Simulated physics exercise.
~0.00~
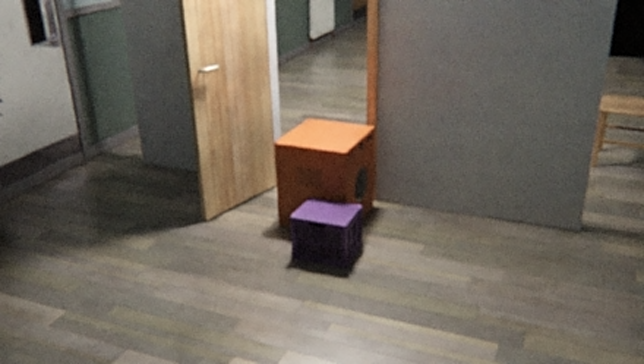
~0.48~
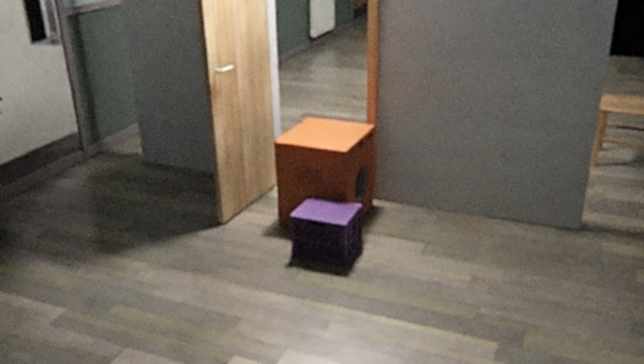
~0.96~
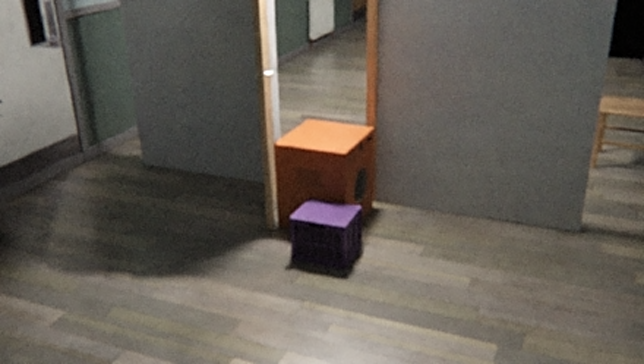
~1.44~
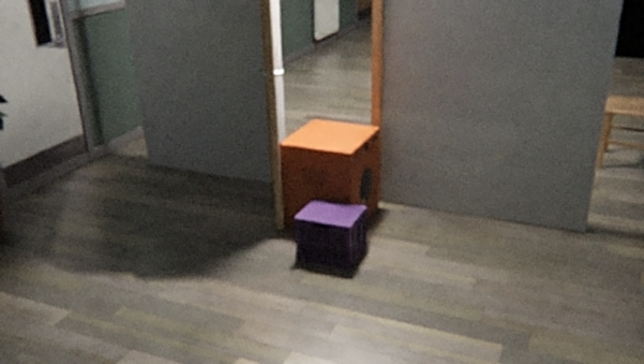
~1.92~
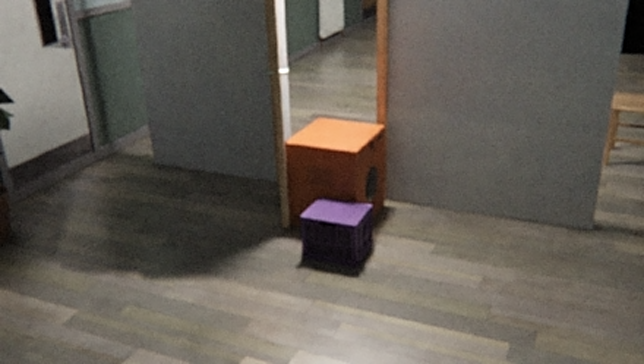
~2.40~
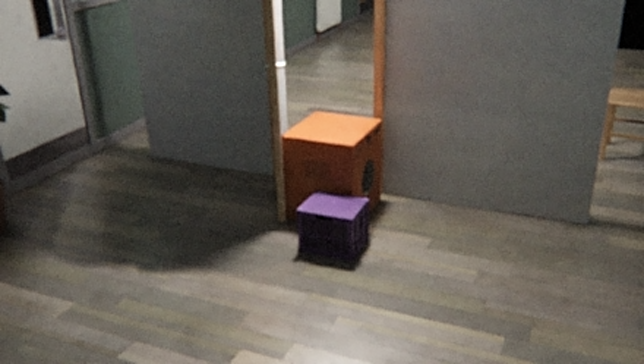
A light wooden door stands wide open at the left side of a doorway in a gray wall, its broad face in view. It swings toward the doorway, narrowing until only its edge shows beside the opening. No hand is seen moving it. An orange box with a round hole in its side sits in the doorway, with a small purple crate in front, and neither is shifted. The view sways slightly while the door stays nearly edge-on. At the end, the door is still open, with the box and crate in place.
